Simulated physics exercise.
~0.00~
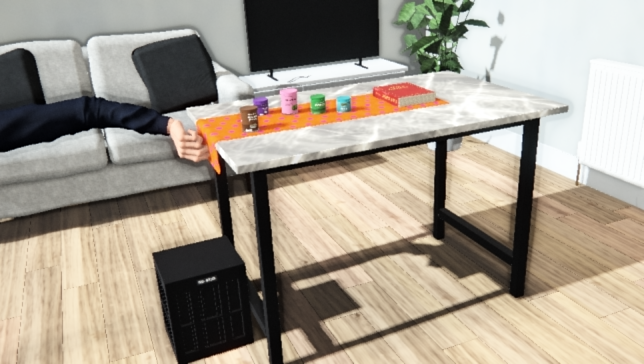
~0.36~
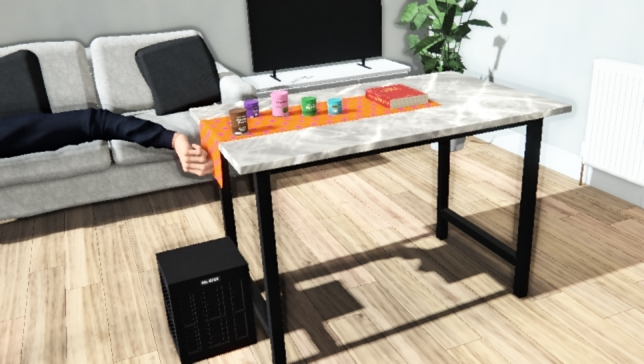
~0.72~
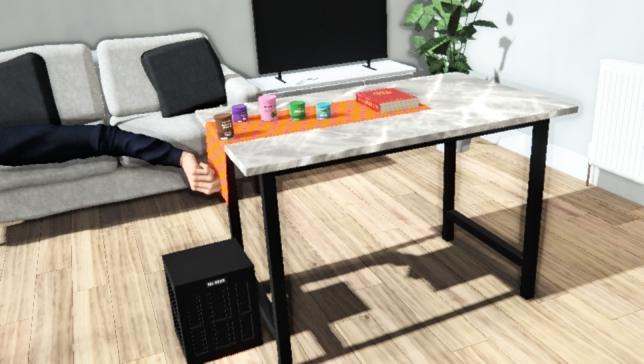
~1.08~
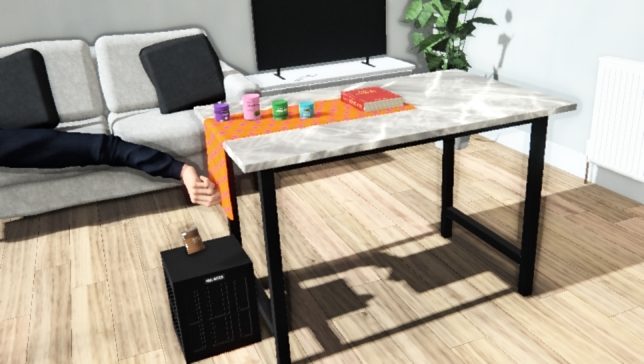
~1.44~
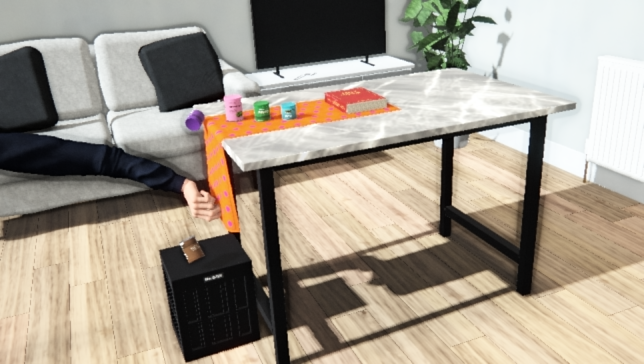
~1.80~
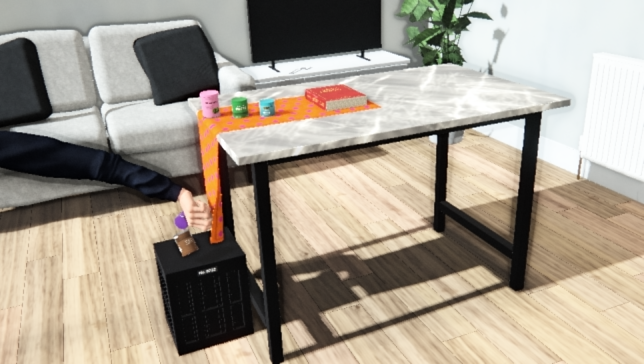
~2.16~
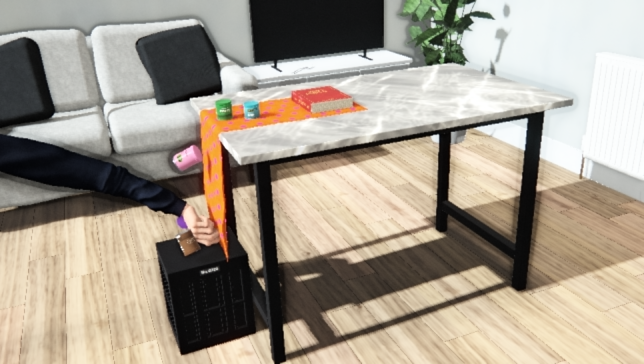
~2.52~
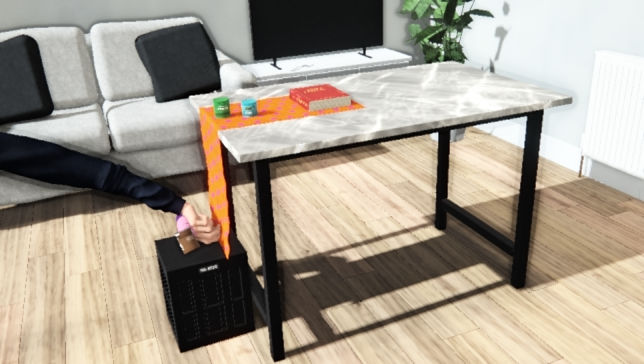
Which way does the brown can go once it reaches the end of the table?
It drops down off the end of the table and comes to rest at the black crate below.
